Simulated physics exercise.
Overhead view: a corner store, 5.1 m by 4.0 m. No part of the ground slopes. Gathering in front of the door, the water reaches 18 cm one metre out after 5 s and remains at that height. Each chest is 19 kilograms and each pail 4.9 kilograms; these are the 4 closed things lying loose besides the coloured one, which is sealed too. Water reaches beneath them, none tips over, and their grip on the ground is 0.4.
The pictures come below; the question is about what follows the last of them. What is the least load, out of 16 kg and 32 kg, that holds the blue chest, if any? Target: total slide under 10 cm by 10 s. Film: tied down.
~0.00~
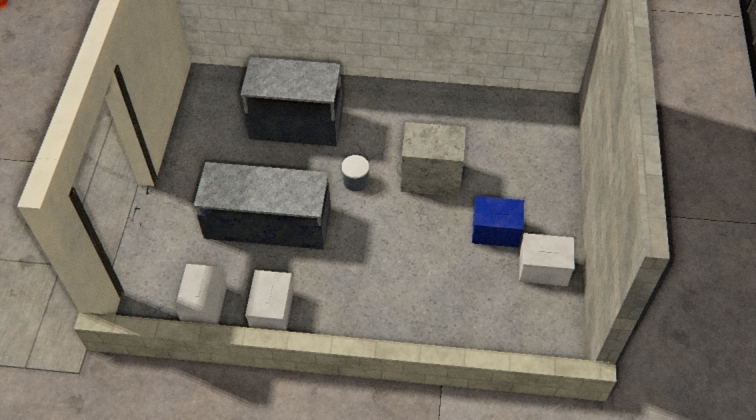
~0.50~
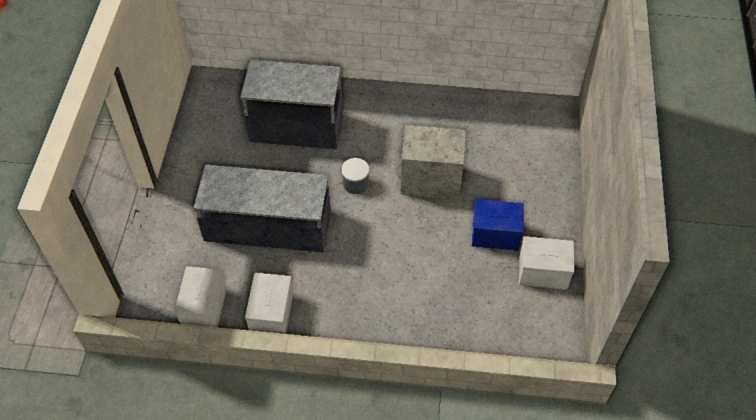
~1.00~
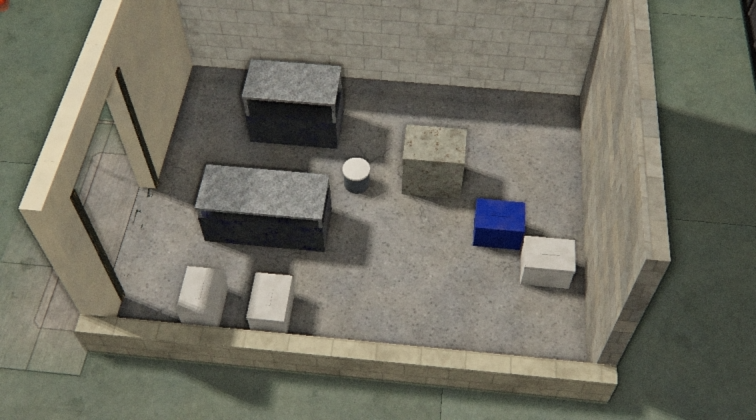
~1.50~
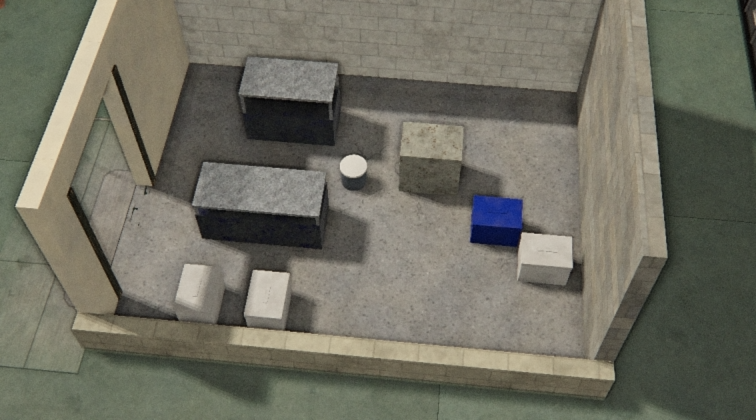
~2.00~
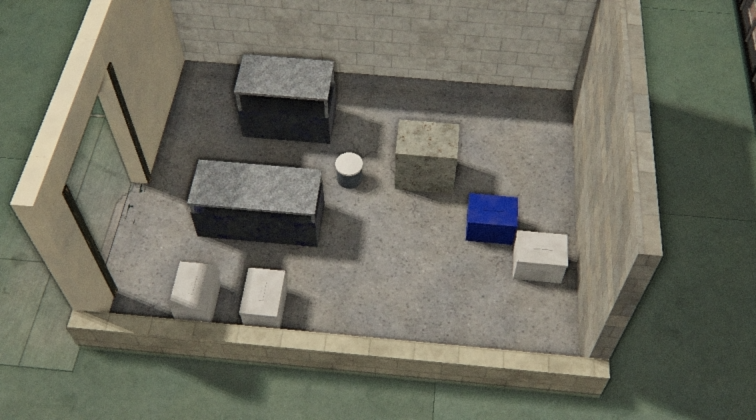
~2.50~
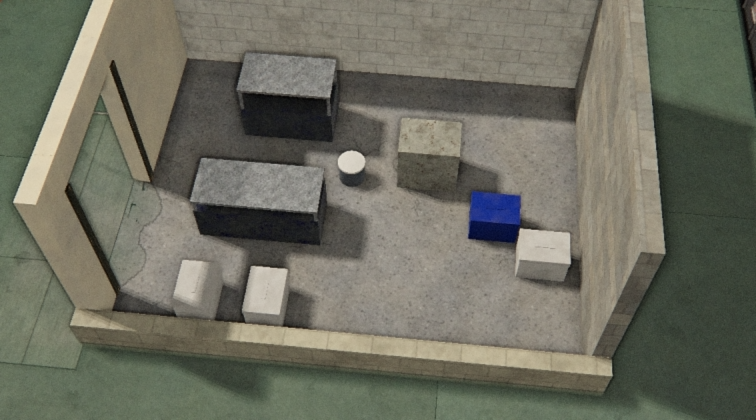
The least is 16 kg.
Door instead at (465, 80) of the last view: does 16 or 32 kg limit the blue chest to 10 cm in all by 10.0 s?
In that case only the heavier option works.
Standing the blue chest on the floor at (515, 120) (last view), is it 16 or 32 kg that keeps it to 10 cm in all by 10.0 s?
Both loads work.
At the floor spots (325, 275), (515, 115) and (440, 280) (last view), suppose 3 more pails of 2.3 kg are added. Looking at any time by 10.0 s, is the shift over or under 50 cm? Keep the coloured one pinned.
Order as asked: Goes beyond / stays within / goes beyond.
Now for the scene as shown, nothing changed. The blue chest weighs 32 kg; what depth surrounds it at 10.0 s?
About 4 cm.
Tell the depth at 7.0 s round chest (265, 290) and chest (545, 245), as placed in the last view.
I'd estimate 6 cm for the first and 2 cm for the second.
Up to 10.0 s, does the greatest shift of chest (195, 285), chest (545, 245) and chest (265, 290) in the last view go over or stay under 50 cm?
First exceeds it, then stays inside, then exceeds it.
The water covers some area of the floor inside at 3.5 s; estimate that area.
Close to 1.5 m2, I'd say.
After 3.5 s the blue chest would be 0 cm from its start with 16 kg and 0 cm from its start with 32 kg; 0 cm of water round it then.
After 4.5 s the blue chest would be 0 cm from its start with 16 kg and 0 cm from its start with 32 kg; 0 cm of water round it then.
After 7.0 s the blue chest would be 0 cm from its start with 16 kg and 0 cm from its start with 32 kg; 2 cm of water round it then.
After 10.0 s the blue chest would be 0 cm from its start with 16 kg and 0 cm from its start with 32 kg; 4 cm of water round it then.
